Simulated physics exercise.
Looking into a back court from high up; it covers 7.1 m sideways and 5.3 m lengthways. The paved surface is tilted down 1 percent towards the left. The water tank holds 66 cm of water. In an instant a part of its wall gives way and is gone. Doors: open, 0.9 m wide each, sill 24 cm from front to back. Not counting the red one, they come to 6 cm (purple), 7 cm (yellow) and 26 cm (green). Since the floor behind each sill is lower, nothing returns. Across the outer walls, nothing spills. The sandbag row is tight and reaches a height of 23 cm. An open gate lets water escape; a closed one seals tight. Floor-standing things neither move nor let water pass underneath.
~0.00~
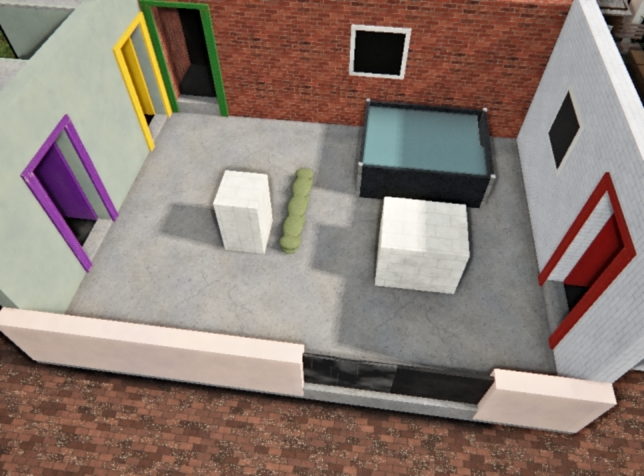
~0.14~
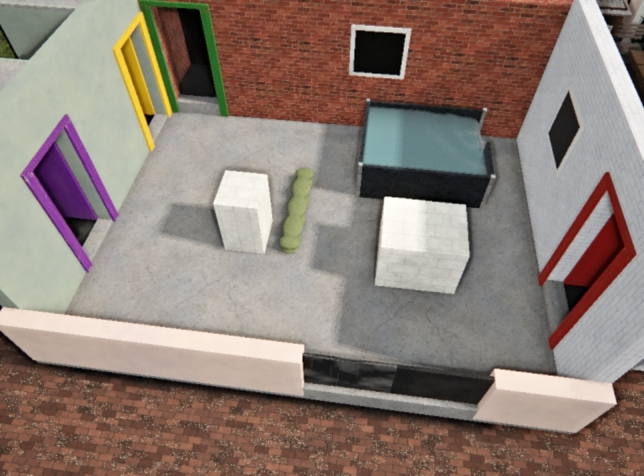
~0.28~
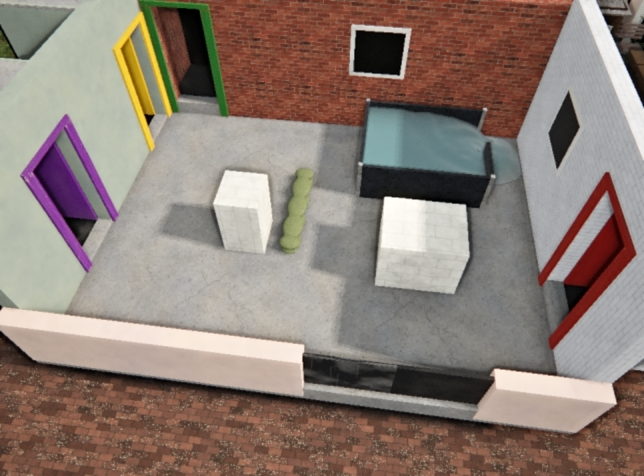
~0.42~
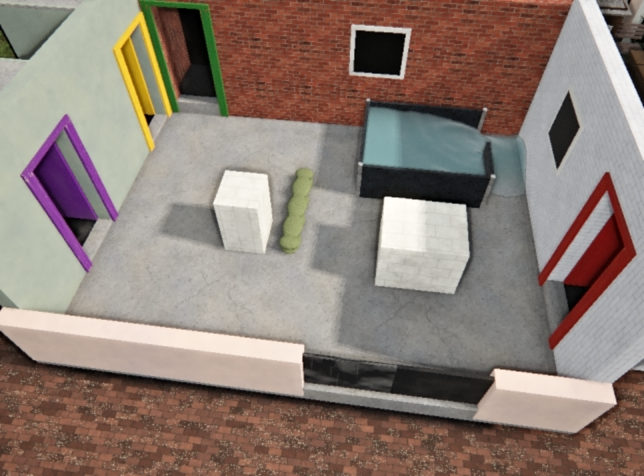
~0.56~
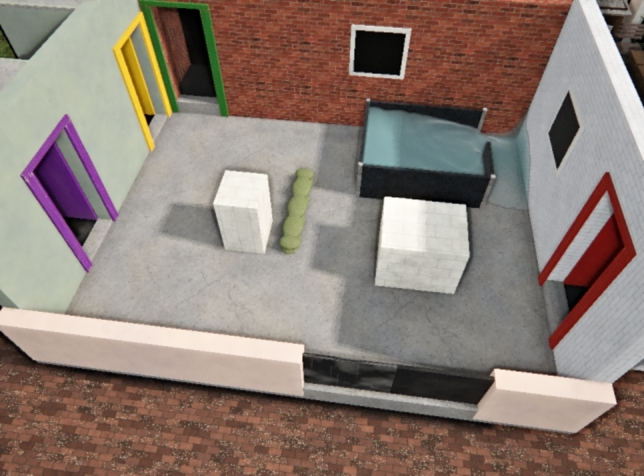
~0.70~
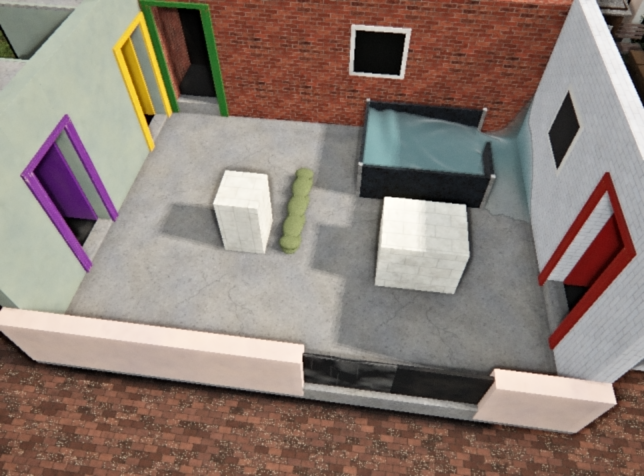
In this clip, a high view of a walled courtyard shows still water in a dark tank by the brick wall; the tank's right side opens, and water pours out, spreading across the paving beside the white right-hand wall.
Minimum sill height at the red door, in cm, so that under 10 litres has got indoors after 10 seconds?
Approx. 9.5 cm.
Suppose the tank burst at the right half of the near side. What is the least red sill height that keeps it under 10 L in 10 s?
With that break, close to 21 cm.
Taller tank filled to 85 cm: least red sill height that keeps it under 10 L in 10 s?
Something near 13.5 cm should do.
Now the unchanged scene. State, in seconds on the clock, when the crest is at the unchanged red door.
It peaks around 5.5 s.
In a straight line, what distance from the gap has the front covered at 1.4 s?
Roughly 3.4 m from the gap.
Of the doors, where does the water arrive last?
Last in order comes the purple door.
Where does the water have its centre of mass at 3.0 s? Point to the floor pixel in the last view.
The centre of all the water is around (436, 191).
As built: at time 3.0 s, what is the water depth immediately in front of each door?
In cm: Purple 0, red 5, yellow 0, green 2.
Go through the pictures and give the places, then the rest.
The first picture shows still water, 66 cm deep, in the water tank at (425, 140); the red door at (575, 274) is dry.
In the second picture, the gap is at (477, 149), the front 0.2 m out at a hidden place; the back of the water tank holds 66 cm.
In the third picture, water pours out at (477, 149) and has run 0.8 m, to (519, 170); about 9 cm deep outside, 66 cm at the back.
In the fourth picture, the front is at (525, 189), 0.9 m from the gap at (477, 150); 1.1 m2 of floor is wet, 66 cm left at the back.
In the fifth picture, the gap is at (477, 149), the front 1.1 m out at (528, 206); the back of the water tank holds 66 cm.
In the sixth picture, water pours out at (477, 149) and has run 1.4 m, to (531, 222); about 16 cm deep outside, 63 cm at the back; 1.7 m in a straight line remain to the red door at (575, 274).
After 1.4 s water covers 10 % of the floor, deepest (58 cm) near (514, 141); it has not reached the red door.
After 3.0 s water covers 35 % of the floor, deepest (32 cm) near (486, 144); 5 cm at the red door, 0 litres in over its 19 cm sill.
After 10.0 s water covers 95 % of the floor, deepest (15 cm) near (515, 147); 7 cm at the red door, 0 litres in over its 19 cm sill.
At the red door as built, the water arrived by 1.5 s and peaked near 10 cm at 5.4 s.
Run again over the same 10 s with other heights there, 14 litres in over 8.5 cm, 5 litres over 11.5 cm. The limit of 10 litres is kept from about 9.5 cm up.
